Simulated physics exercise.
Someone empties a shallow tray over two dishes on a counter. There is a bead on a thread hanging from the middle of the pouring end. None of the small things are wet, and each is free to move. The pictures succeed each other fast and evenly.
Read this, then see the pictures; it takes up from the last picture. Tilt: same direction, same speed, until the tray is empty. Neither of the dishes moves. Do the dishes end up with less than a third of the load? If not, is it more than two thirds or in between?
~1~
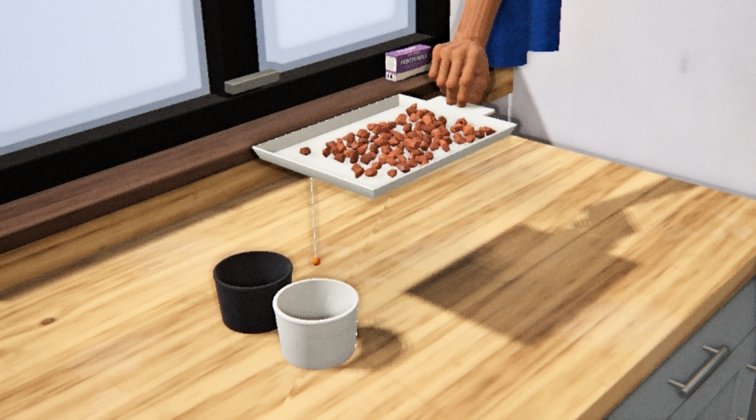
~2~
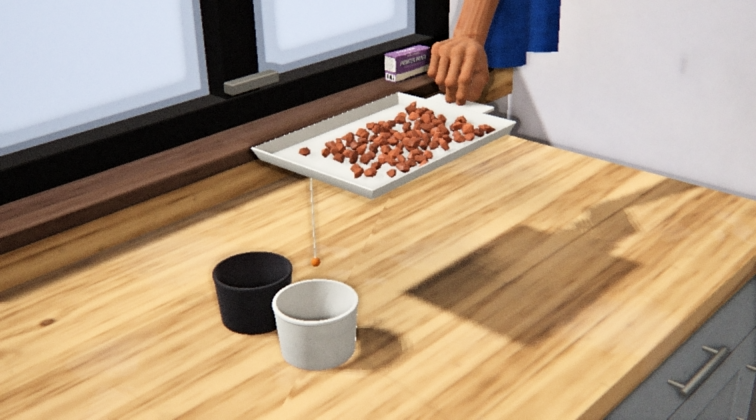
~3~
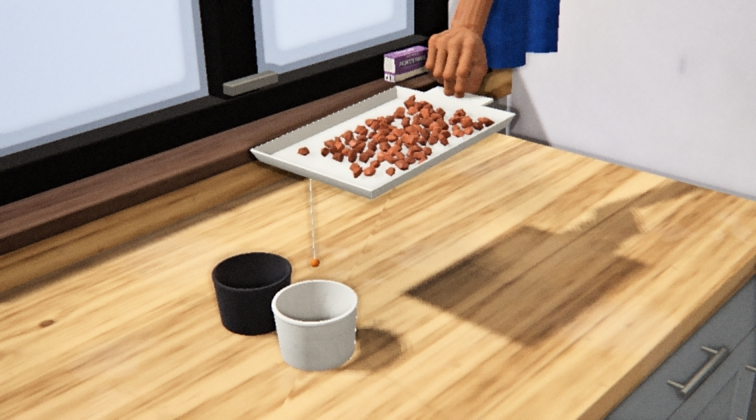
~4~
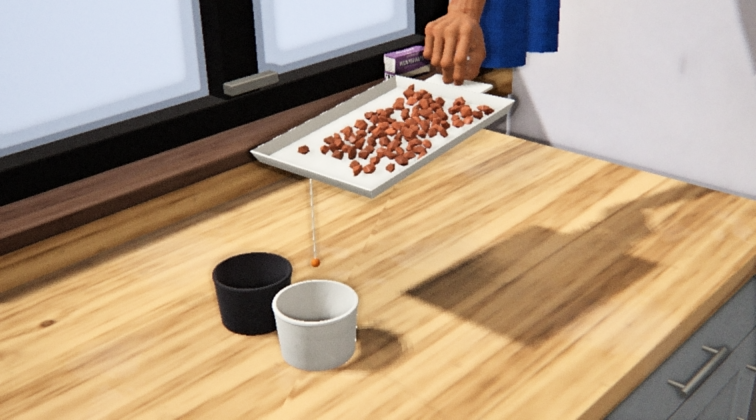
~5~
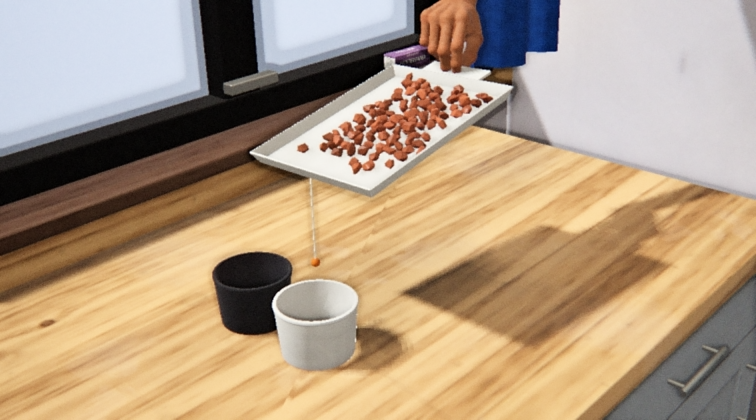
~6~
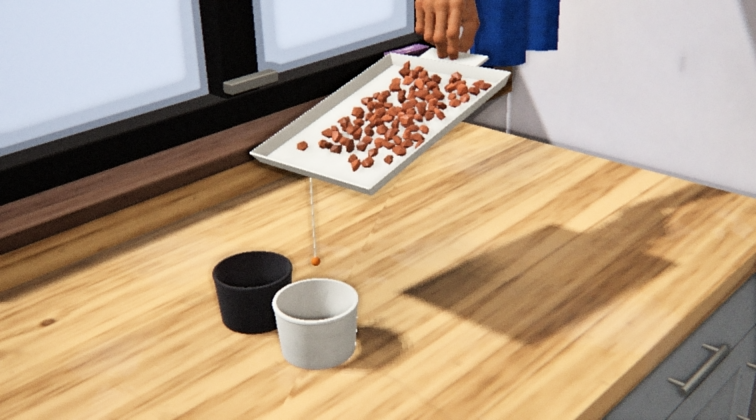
No, more than two thirds.
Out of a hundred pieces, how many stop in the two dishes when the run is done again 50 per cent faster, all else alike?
About 60 %.
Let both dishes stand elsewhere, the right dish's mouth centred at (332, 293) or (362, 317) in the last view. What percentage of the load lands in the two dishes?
Trial 1 around 50 percent, trial 2 around 50 percent.
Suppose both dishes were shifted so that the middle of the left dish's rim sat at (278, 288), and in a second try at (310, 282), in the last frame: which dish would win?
First place: The left-hand one. Second place: The left-hand one.
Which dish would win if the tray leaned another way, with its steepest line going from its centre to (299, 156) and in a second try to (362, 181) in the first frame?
Try one: Left-side dish; try two: Right-side dish.
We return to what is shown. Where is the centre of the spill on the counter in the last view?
(248, 347), about.
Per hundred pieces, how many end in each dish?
The left dish holds 50 % and the right dish holds 30 %.
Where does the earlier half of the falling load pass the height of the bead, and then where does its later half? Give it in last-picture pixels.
(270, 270) first, (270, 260) later.
Soon after the last picture, tray tipped steeply; most on the tray; a stray few in the right dish; a stray few in the left dish; about a quarter in the air.
A little later, tray tipped right over; a small part on the tray; about a quarter in the right dish; about a third in the left dish; a small part outside both; about a quarter in the air.
Later still, tray tipped past a quarter turn; about a third in the right dish; about half in the left dish; about a quarter outside both.
At rest, tray tipped past a quarter turn; about a third in the right dish; about half in the left dish; about a quarter outside both.
